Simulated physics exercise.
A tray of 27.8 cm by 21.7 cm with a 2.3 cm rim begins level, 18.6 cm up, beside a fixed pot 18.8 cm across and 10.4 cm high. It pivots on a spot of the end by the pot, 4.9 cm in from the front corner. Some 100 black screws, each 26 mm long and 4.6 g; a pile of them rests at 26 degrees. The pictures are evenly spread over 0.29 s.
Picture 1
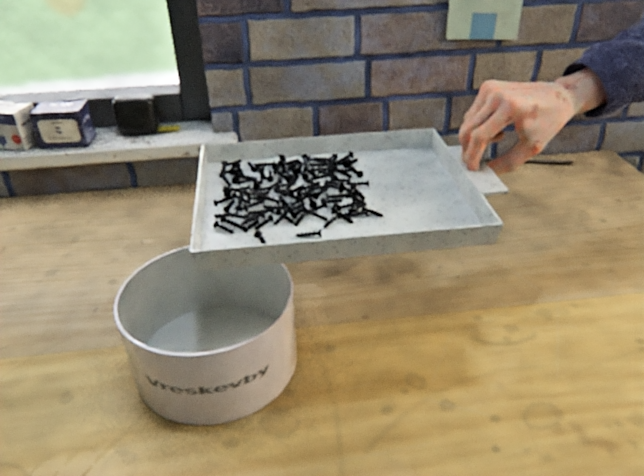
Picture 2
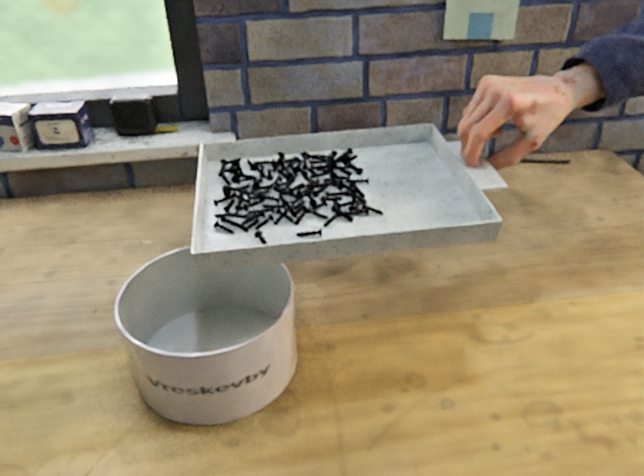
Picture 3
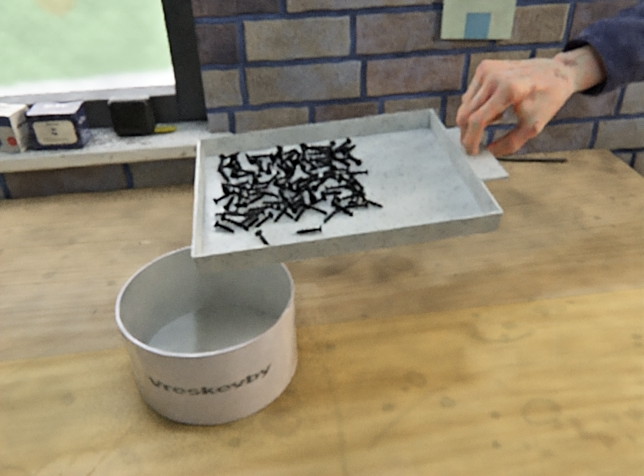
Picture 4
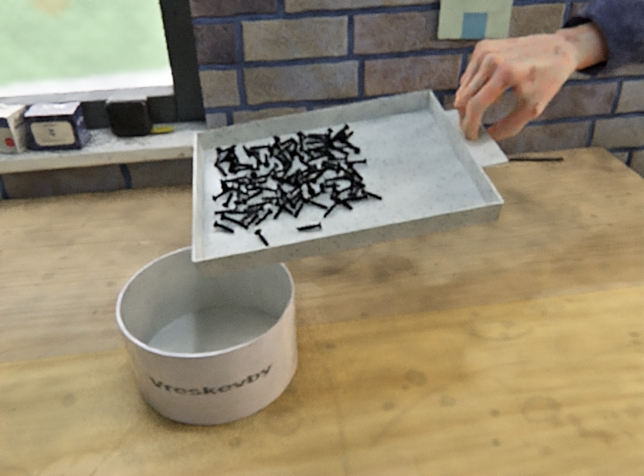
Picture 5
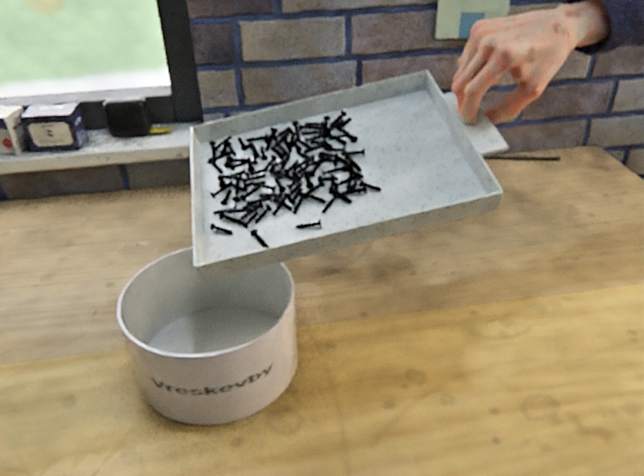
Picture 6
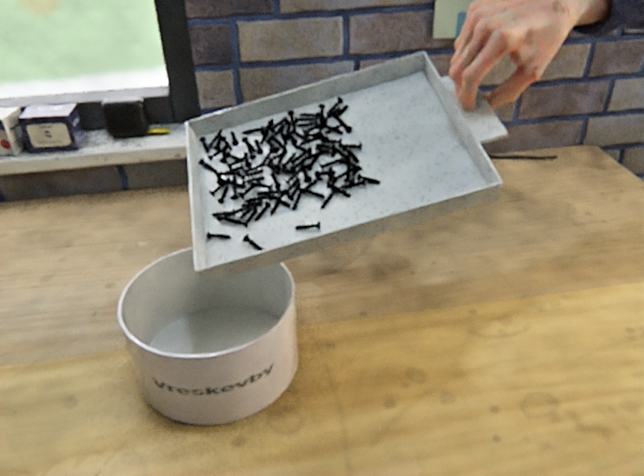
A hand raising the right end of a metal tray, tilting its pile of black screws leftward above a round pot.
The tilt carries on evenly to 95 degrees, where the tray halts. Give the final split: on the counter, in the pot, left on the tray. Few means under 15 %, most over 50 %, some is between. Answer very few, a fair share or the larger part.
Counter a fair share, pot the larger part, tray very few.
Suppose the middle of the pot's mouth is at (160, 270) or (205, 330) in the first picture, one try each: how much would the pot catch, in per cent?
About 0 and 95 per cent.
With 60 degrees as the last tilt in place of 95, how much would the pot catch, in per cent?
It would be near 10 per cent.
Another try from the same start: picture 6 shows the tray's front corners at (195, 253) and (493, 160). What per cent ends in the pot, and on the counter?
Pot 70, counter 30.
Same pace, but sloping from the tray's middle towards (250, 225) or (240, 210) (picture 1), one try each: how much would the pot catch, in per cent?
About 85 and 75 per cent.
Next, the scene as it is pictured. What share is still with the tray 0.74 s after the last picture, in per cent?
Some 85 per cent of the load.
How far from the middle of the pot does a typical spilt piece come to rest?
Roughly 18 cm.
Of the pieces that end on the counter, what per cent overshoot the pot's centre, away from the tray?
Roughly 60 per cent.
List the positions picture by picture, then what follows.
Tray tilt 0 degrees, front corners at (194, 249) and (498, 222); middle of the pieces at (290, 186); pot at (205, 292), in the first frame.
Tray tilt 1 degrees, front corners at (195, 251) and (498, 219); middle of the pieces at (290, 184), in the second frame.
Tray tilt 5 degrees, front corners at (196, 254) and (498, 211), lowest corner left front; middle of the pieces at (289, 178), in the third frame.
Tray tilt 9 degrees, front corners at (196, 259) and (499, 200), lowest corner left front; middle of the pieces at (287, 171), in the fourth frame.
Tray tilt 14 degrees, front corners at (197, 263) and (498, 190), lowest corner left front; middle of the pieces at (285, 164), in the fifth frame.
Tray tilt 19 degrees, front corners at (198, 267) and (498, 181), lowest corner left front; middle of the pieces at (282, 157); pot at (208, 293), in the sixth frame.
Then, 0.45 s after the last picture, tilt 56 degrees; the tray holds 100 %, the pot 0 %.
Then, 0.74 s after the last picture, tilt 80 degrees; the tray holds 85 %, the pot 5 %.
Then, 1.14 s after the last picture, tilt 95 degrees; the tray holds 5 %, the pot 65 %.
In the end, counter 30 %, pot 70 %, tray 5 %.
